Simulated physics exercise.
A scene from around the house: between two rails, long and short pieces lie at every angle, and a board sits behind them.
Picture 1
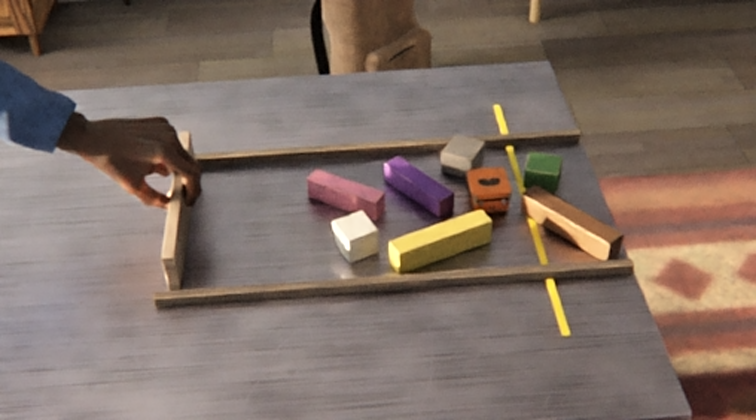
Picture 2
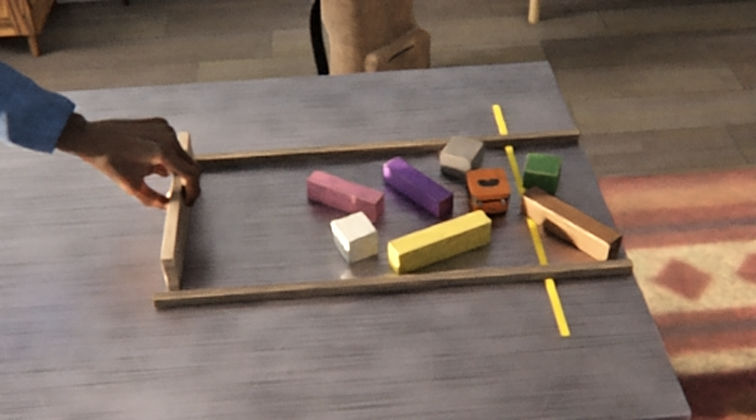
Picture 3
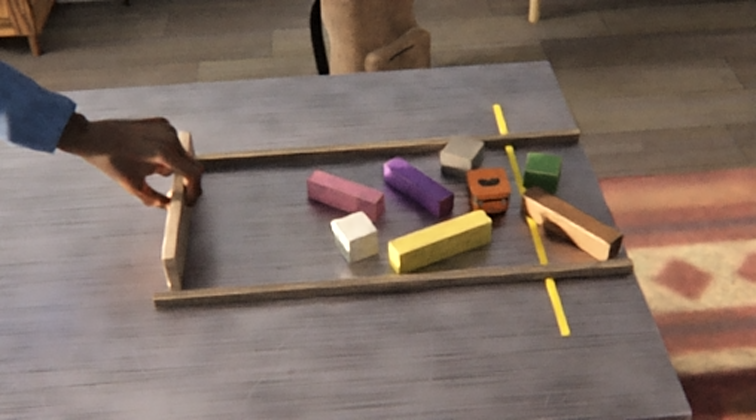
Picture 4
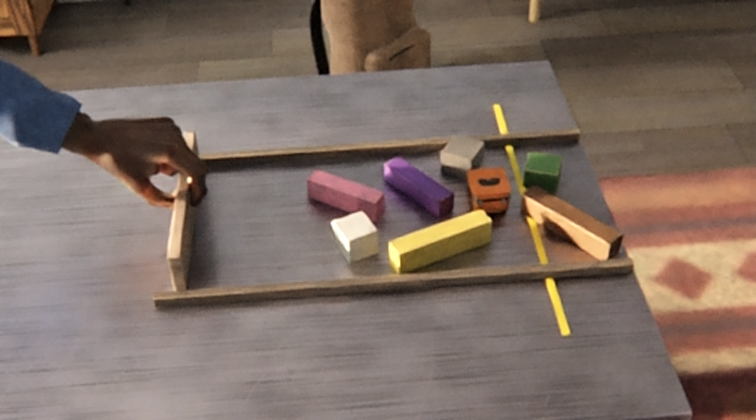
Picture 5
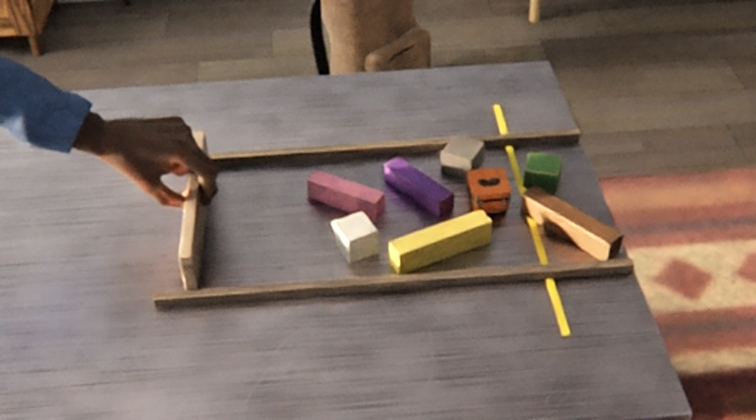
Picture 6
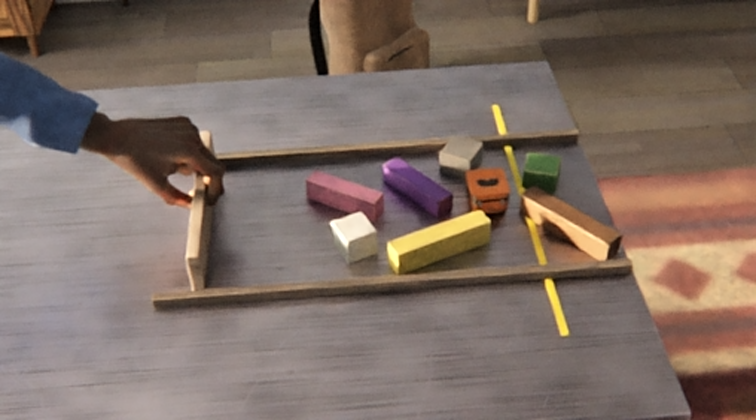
A hand slides a wooden board slightly right between two rails toward scattered, unmoving blocks.
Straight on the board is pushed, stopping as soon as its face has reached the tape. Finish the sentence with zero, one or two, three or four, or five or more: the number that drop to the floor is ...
The number that drop to the floor is one or two.
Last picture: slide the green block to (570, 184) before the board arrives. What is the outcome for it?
I reckon from there it drops down.
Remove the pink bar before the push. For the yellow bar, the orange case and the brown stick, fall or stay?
The yellow bar survives, the orange case survives, the brown stick goes over.
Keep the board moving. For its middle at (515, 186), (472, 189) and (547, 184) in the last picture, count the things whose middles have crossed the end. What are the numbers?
First 2, then 0, then 3.
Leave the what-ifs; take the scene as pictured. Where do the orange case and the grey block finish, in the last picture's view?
Approximately (587, 171) for one, approximately (557, 144) for the other.
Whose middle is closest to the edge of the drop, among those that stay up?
Closest at the end: The orange case.
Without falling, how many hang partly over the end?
Result: 2.
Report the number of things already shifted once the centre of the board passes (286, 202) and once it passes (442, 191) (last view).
So far 0, and 7 at the second.
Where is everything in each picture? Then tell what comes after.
The first picture shows brown stick (570, 223); green block (543, 172); orange case (489, 191); board (181, 208); tape (527, 204).
The second picture shows green block (542, 172); board (180, 209).
The third picture shows orange case (488, 192); purple stick (418, 186).
The fourth picture shows brown stick (570, 223); grey block (463, 157).
The fifth picture shows green block (543, 172); white block (356, 237).
The sixth picture shows brown stick (569, 223); green block (541, 172); orange case (487, 192); board (203, 208); tape (525, 204).
A little later, none off yet; brown stick at rest near (569, 223); green block at rest near (541, 172); orange case at rest near (487, 192).
Next, none off yet; brown stick at rest near (569, 223); green block at rest near (541, 172); orange case shifted a little near (505, 187).
When it is over, the number that fall off is one or two; down, green block and brown stick.
